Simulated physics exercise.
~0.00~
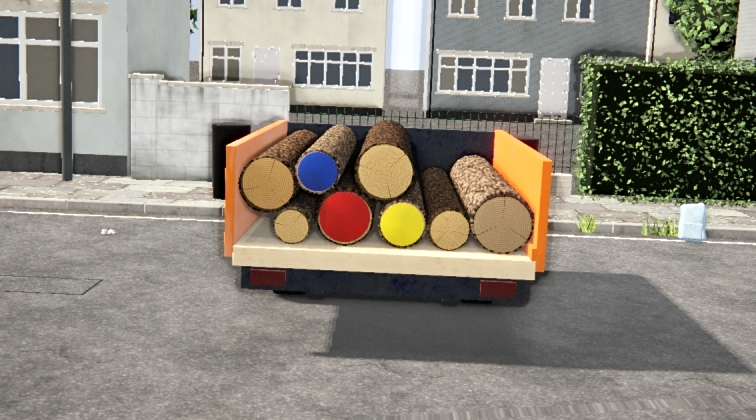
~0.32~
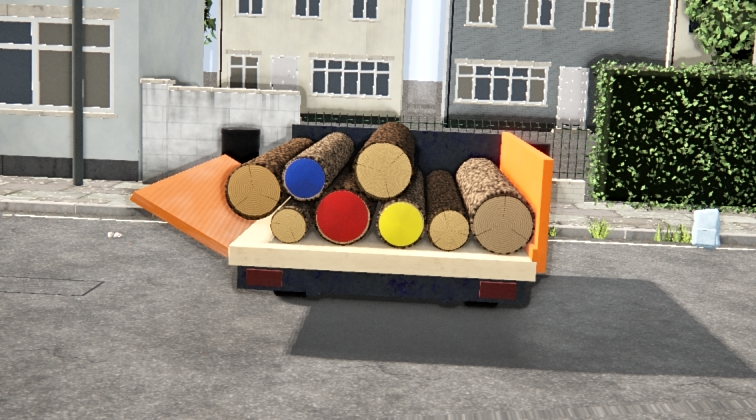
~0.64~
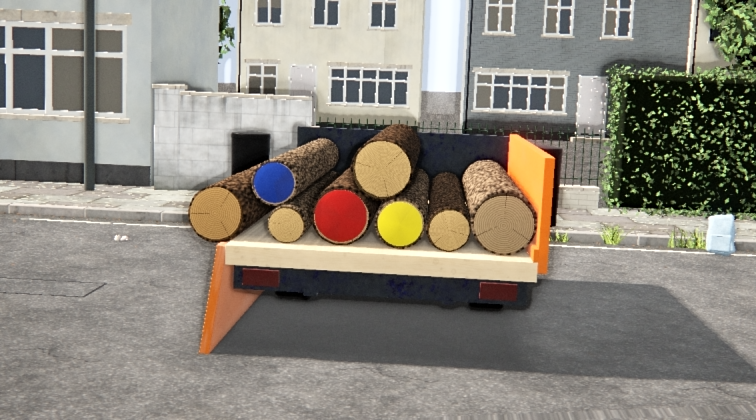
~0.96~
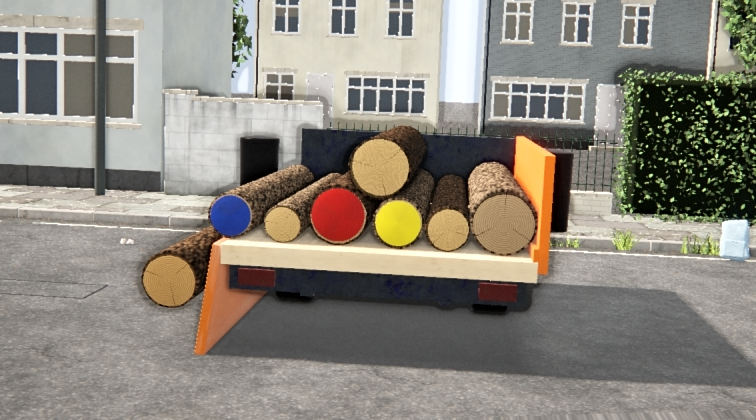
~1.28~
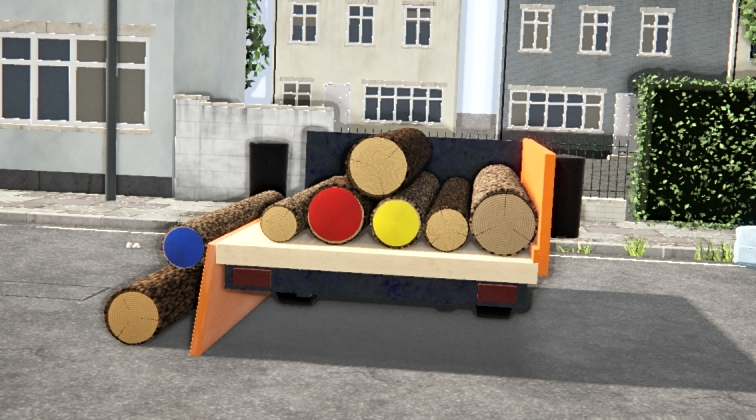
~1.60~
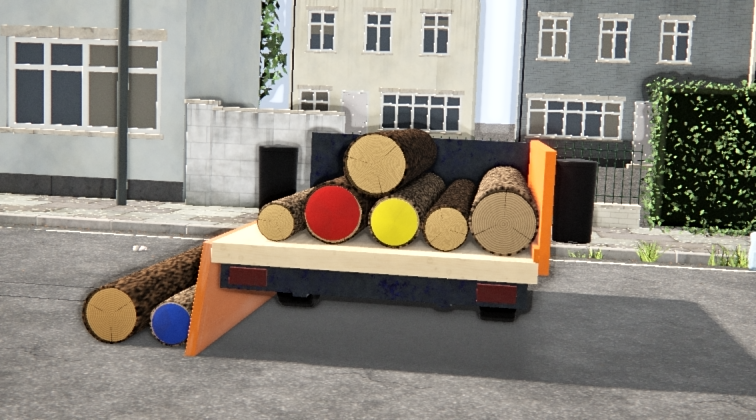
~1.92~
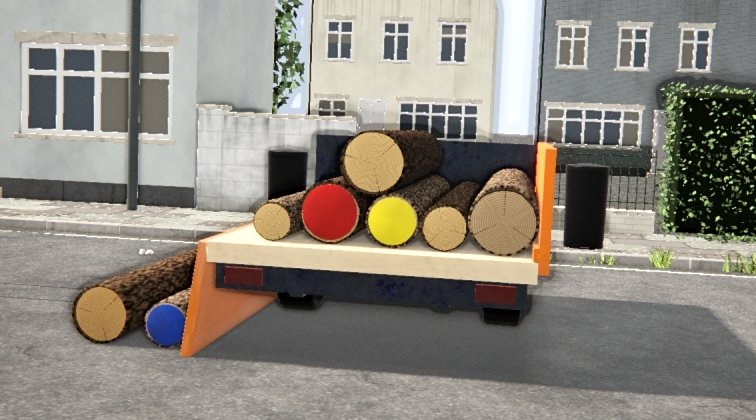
The orange left side panel of a parked flatbed loaded with logs swings down, and a plain log rolls off the left edge, followed by the blue-ended one. Both come to rest on the road beside the panel, while the red, yellow and remaining plain logs stay aboard.
